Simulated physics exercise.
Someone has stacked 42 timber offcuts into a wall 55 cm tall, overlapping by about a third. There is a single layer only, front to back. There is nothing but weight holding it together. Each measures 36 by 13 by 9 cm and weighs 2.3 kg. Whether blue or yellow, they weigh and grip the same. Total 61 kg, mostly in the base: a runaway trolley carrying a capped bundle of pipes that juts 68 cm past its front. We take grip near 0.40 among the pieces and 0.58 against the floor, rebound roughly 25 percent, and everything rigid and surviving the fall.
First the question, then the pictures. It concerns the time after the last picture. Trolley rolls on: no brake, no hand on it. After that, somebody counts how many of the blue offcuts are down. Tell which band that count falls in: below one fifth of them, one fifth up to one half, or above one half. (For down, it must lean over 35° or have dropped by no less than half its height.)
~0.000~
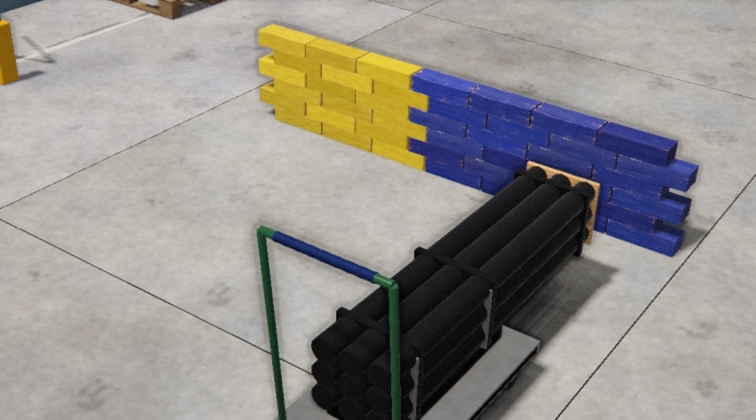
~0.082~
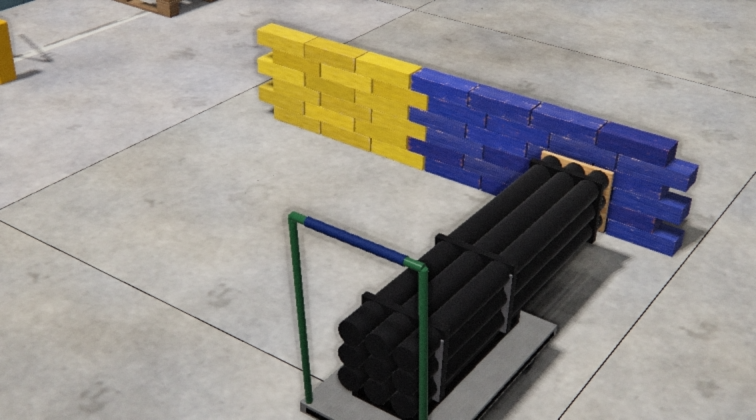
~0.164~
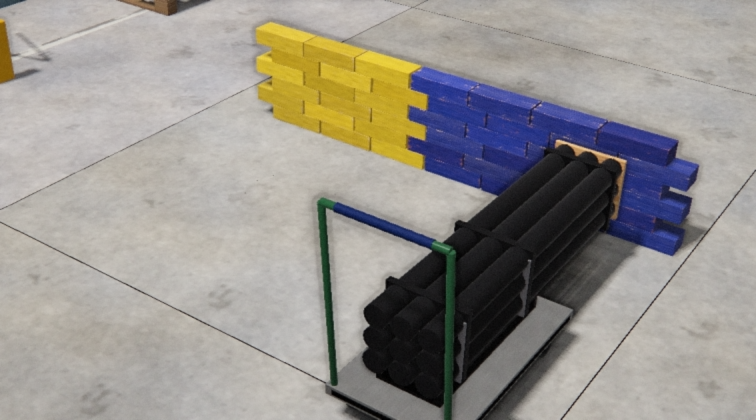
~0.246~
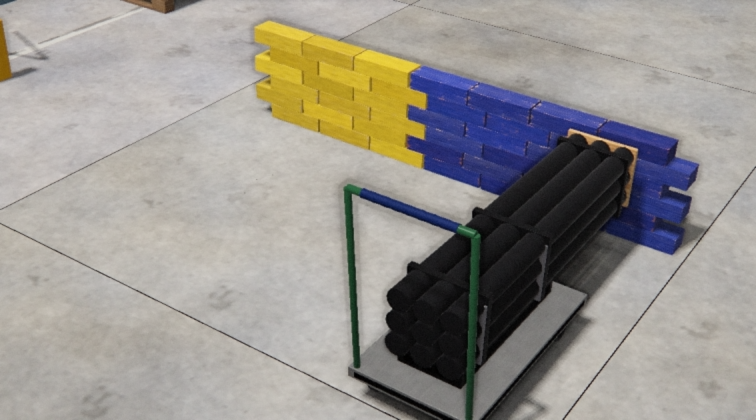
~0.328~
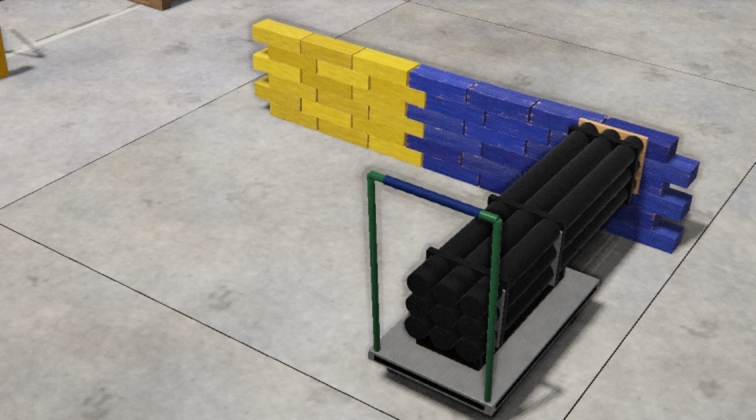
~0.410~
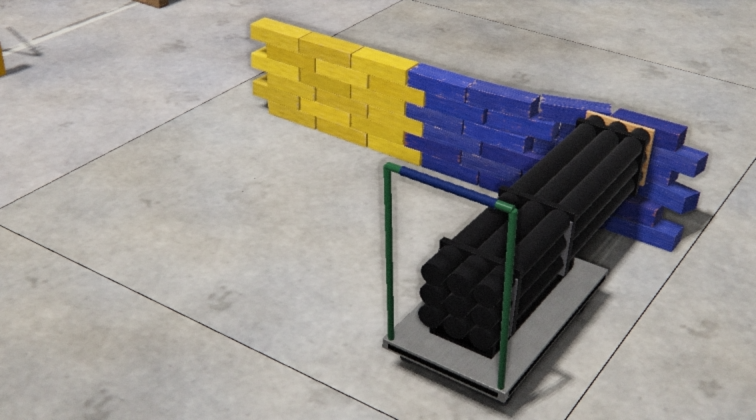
The count falls one fifth up to one half.
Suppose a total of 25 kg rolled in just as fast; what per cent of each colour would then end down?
Blue 50, yellow 0 %.
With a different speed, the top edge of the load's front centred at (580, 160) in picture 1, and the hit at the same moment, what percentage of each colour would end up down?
In that case blue 50, yellow 0 per cent.
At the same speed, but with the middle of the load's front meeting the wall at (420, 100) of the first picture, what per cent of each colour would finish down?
Down at the end: Blue 40 percent, yellow 30 percent.
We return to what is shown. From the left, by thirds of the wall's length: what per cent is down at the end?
I'd put it at 0 % left, 10 % middle and 60 % right.
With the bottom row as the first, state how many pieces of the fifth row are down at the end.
The answer for that row is 3.
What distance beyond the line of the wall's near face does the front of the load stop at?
100 cm.
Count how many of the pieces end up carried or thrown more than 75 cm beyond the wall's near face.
Roughly 4.
After 0.48 s, load 19 cm past the wall's line, still rolling; none of the 24 blue offcuts down (0 of 42 in all colours); top blue offcut 14° from how it stood.
After 0.66 s, load 39 cm past the wall's line, still rolling; 9 of the 24 blue offcuts down (9 of 42 in all colours); top blue offcut 29° from how it stood, 19 cm lower.
After 0.98 s, load 72 cm past the wall's line, still rolling; 10 of the 24 blue offcuts down (10 of 42 in all colours); top blue offcut 35° from how it stood, 34 cm lower.
After 1.28 s, load 92 cm past the wall's line, still rolling; 10 of the 24 blue offcuts down (10 of 42 in all colours); top blue offcut 4° from how it stood, 46 cm lower.
In the end (1.9 s), load 99 cm past the wall's line, stopped; 10 of the 24 blue offcuts down (10 of 42 in all colours); top blue offcut 46 cm lower; top yellow offcut unmoved. That is 42 per cent. From the last view, middles, top blue offcut near (601, 108), top yellow offcut near (331, 50).
